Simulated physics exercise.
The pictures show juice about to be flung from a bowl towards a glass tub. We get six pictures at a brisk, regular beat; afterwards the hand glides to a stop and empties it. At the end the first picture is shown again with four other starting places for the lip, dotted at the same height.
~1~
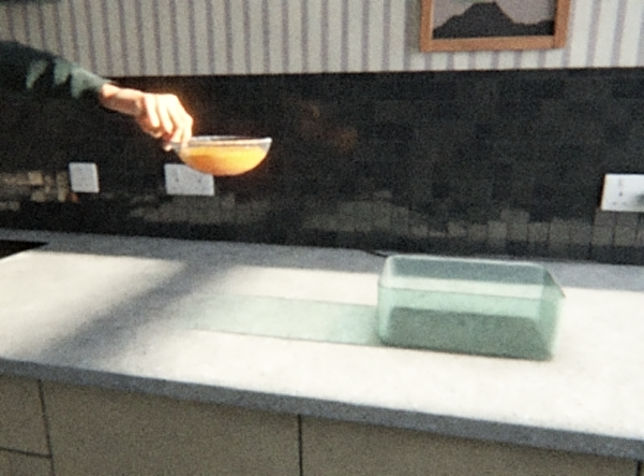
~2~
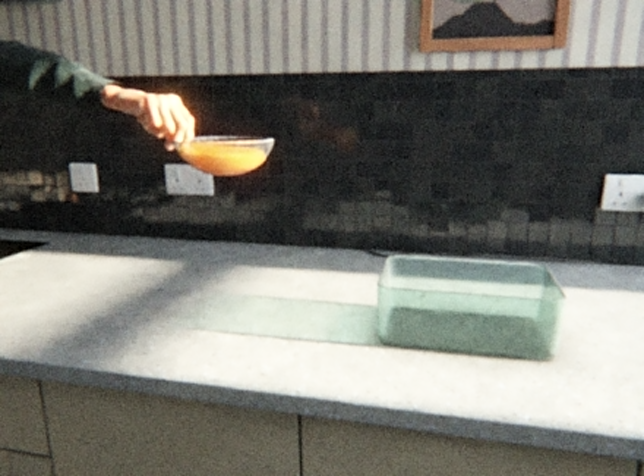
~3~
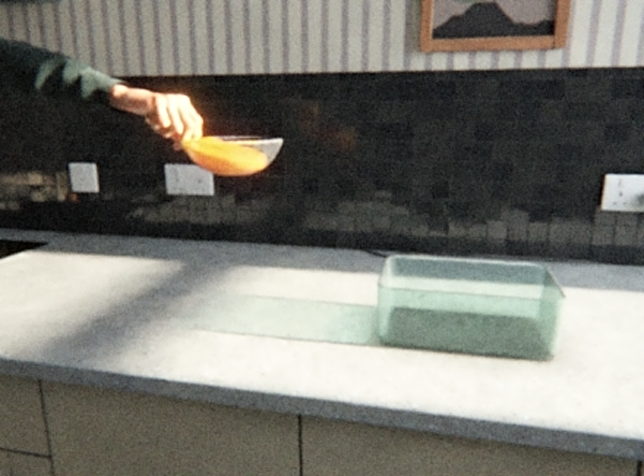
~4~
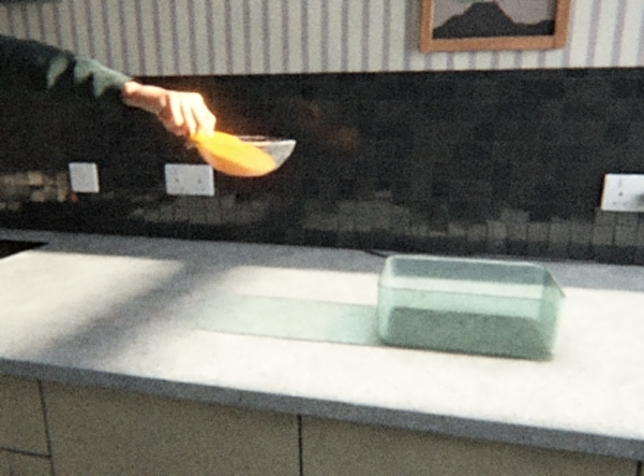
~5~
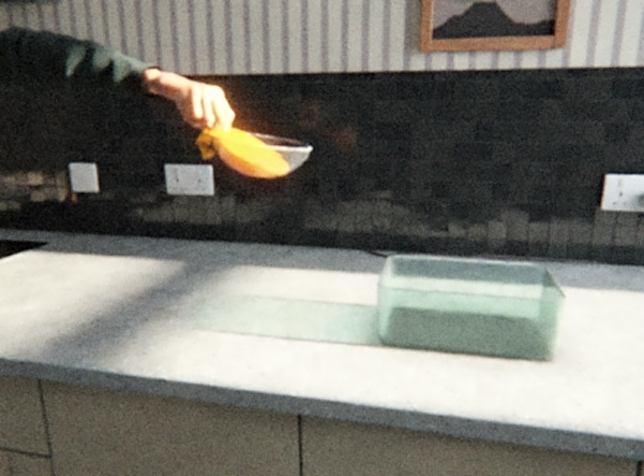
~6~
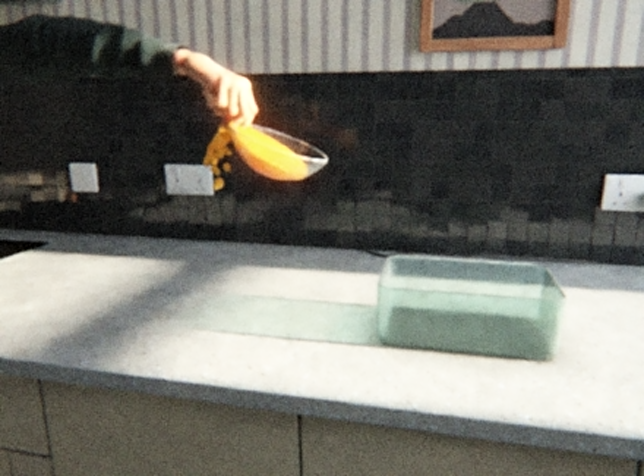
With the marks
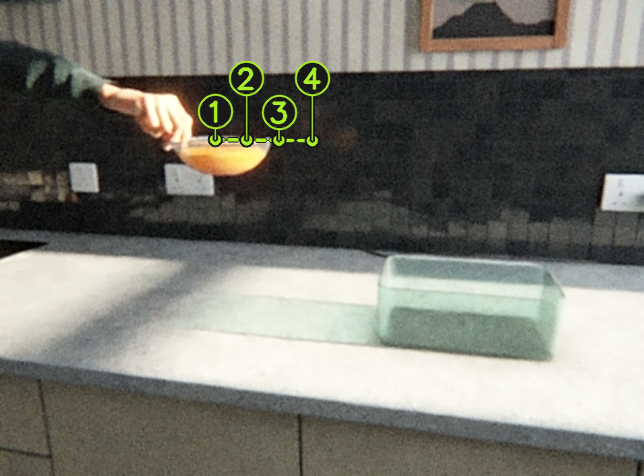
A hand in a dark green sleeve holds a clear bowl of bright orange juice at the upper left, above a pale kitchen counter seen from the front and slightly above. A greenish glass tub sits at right before dark tiles, white sockets, striped wallpaper and a framed picture. The hand moves the bowl rightward, tilting it as juice slips over its left rim, while the camera stays still.
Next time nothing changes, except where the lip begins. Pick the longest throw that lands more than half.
The answer is dot 2.
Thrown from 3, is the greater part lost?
No, not at all.
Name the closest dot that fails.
1 it is.
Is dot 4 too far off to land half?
No, that is safe.
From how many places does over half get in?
Three.
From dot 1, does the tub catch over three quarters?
No, it does not.
In lime, 1 at (215, 139); 2 at (246, 140); 3 at (279, 140); 4 at (312, 140).
With 1, about 31 % lands in the tub, 63 % falls short and 6 % goes beside or beyond.
With 2, about 65 % lands in the tub, 24 % falls short and 10 % goes beside or beyond.
With 3, about 74 % lands in the tub, 13 % falls short and 12 % goes beside or beyond.
With 4, about 78 % lands in the tub, 13 % falls short and 9 % goes beside or beyond.
